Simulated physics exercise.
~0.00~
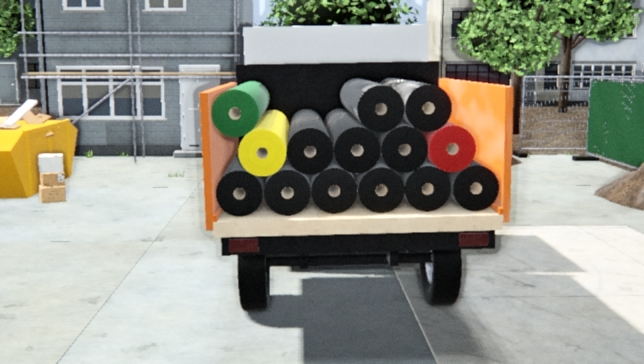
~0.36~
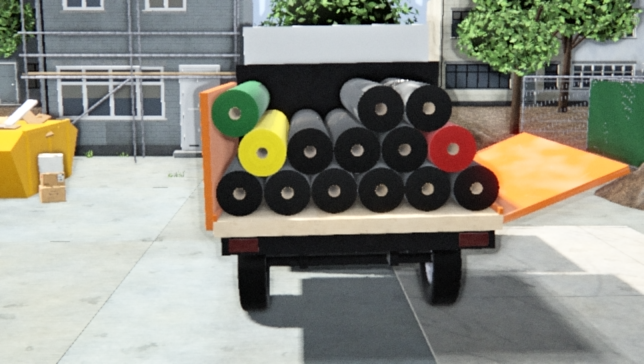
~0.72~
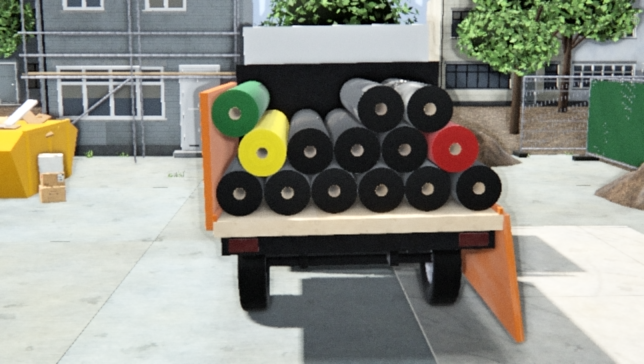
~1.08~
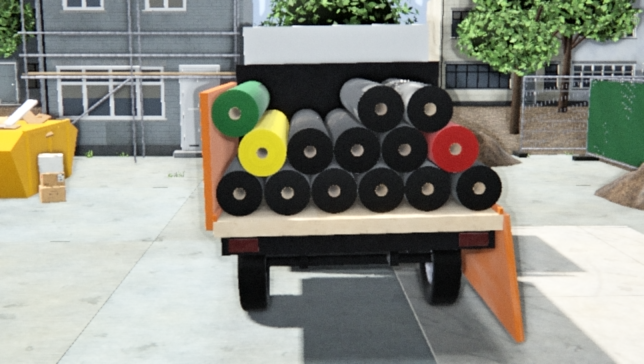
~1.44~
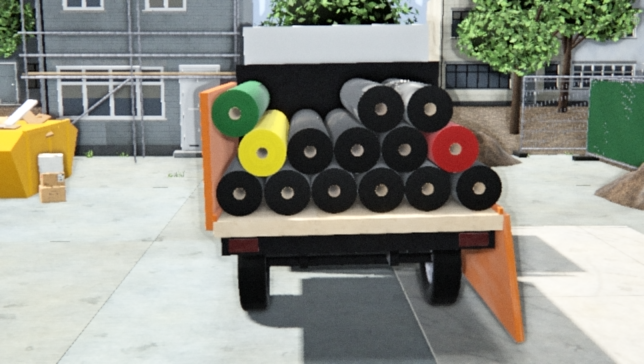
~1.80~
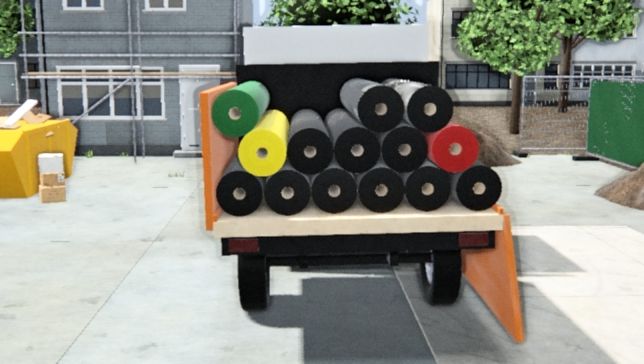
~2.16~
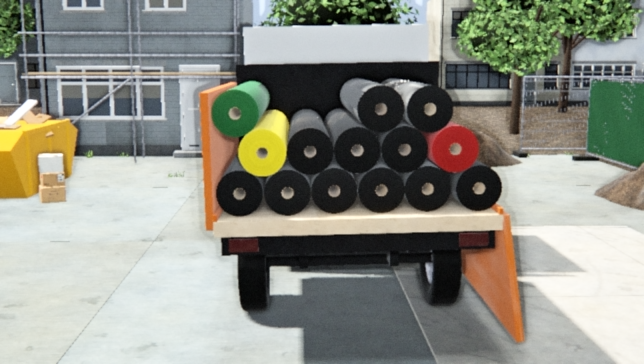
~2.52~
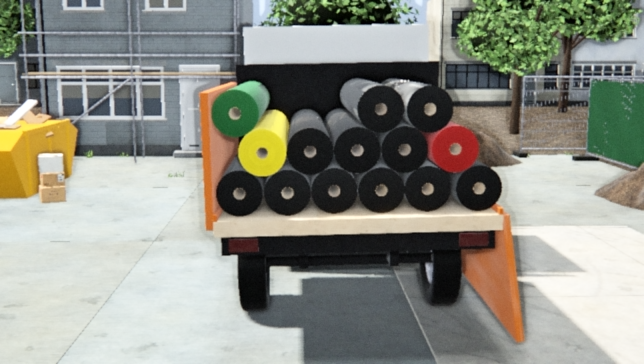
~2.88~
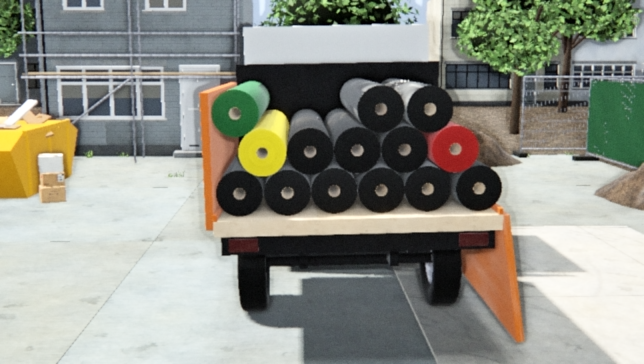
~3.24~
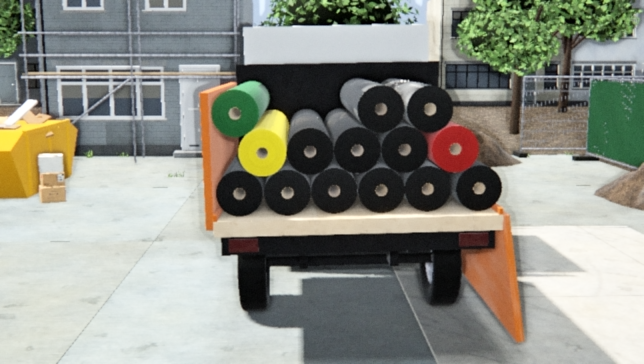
We see the rear of a flatbed lorry stacked with black rolls and single green, yellow and red ones. The orange board on the right swings down and hangs below the deck, while the left board stays upright and every roll remains in place.
